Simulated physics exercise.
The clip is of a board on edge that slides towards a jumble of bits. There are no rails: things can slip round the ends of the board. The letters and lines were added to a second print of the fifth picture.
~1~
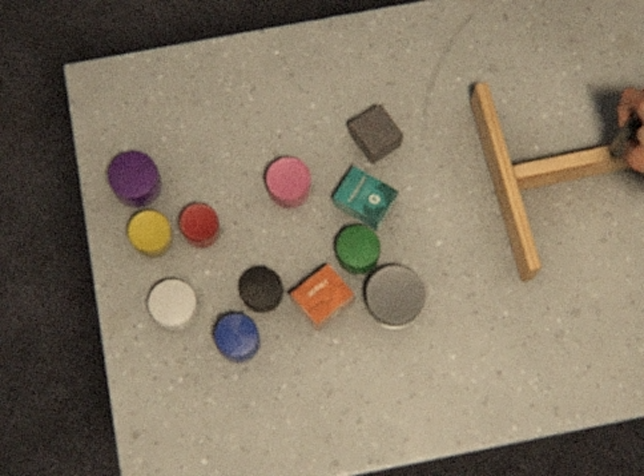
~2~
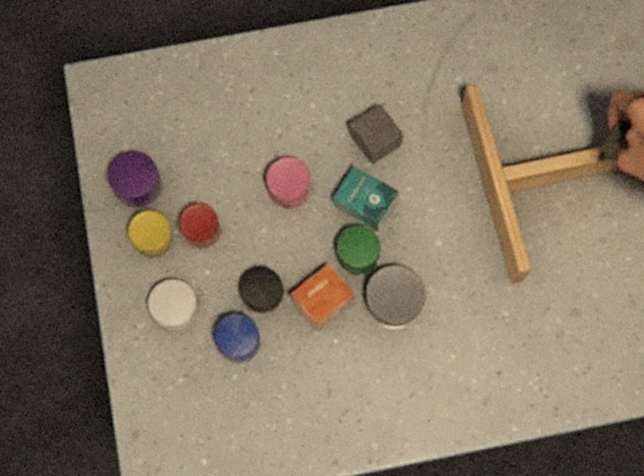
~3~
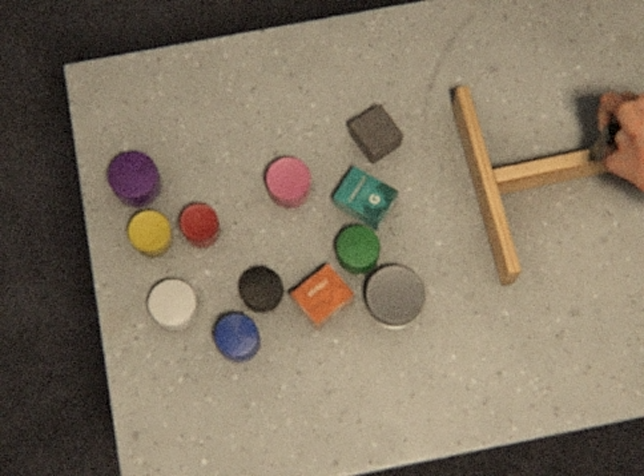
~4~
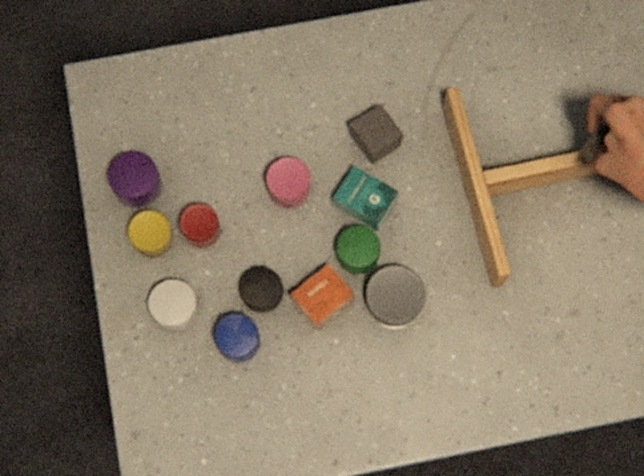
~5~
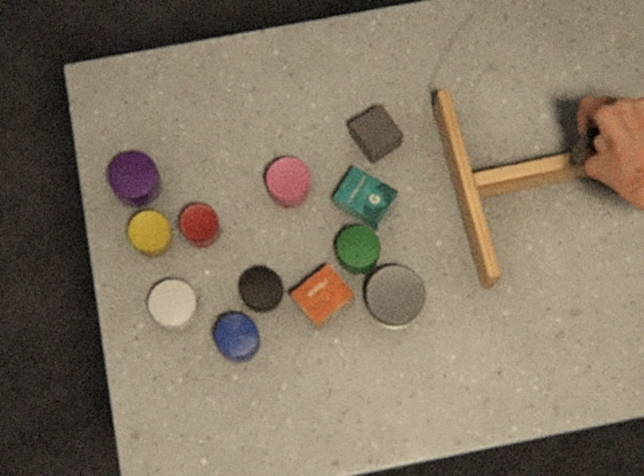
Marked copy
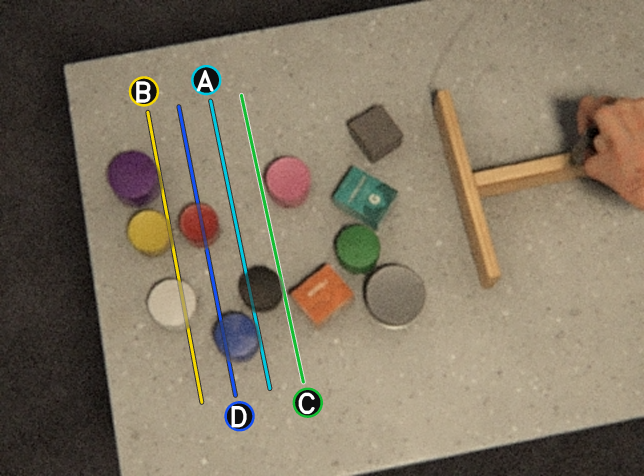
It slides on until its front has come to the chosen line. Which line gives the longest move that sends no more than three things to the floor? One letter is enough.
At B, and not beyond.
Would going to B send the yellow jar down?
By then, yes.
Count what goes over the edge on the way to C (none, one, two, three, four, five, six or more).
By then, none.
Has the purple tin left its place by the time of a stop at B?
Yes.
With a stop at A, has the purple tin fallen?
No.
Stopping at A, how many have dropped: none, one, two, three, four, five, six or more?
The count is none.
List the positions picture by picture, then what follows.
Orange packet (323, 298); red tub (200, 226); purple tin (135, 180), in the first frame.
Board (498, 175); pink jar (289, 183), in the second frame.
Board (488, 177); blue tin (237, 339), in the third frame.
Board (478, 179); white tin (173, 306), in the fourth frame.
Board (469, 181); black tin (262, 290); turquoise packet (366, 198); yellow jar (151, 235), in the fifth frame.
On the marked copy, A at (239, 239); B at (174, 251); C at (271, 232); D at (206, 245).
Taking B. A third of the way, board (363, 201); grey block (319, 143); black tin (247, 288).
Two thirds of the way, board (256, 221); yellow jar (133, 233); white tin (156, 306).
When it is over, board (174, 236); purple tin over the edge; yellow jar over the edge; three fallen.
As for the rest, A is within the limit but short; C is within the limit but short; D is within the limit but short.
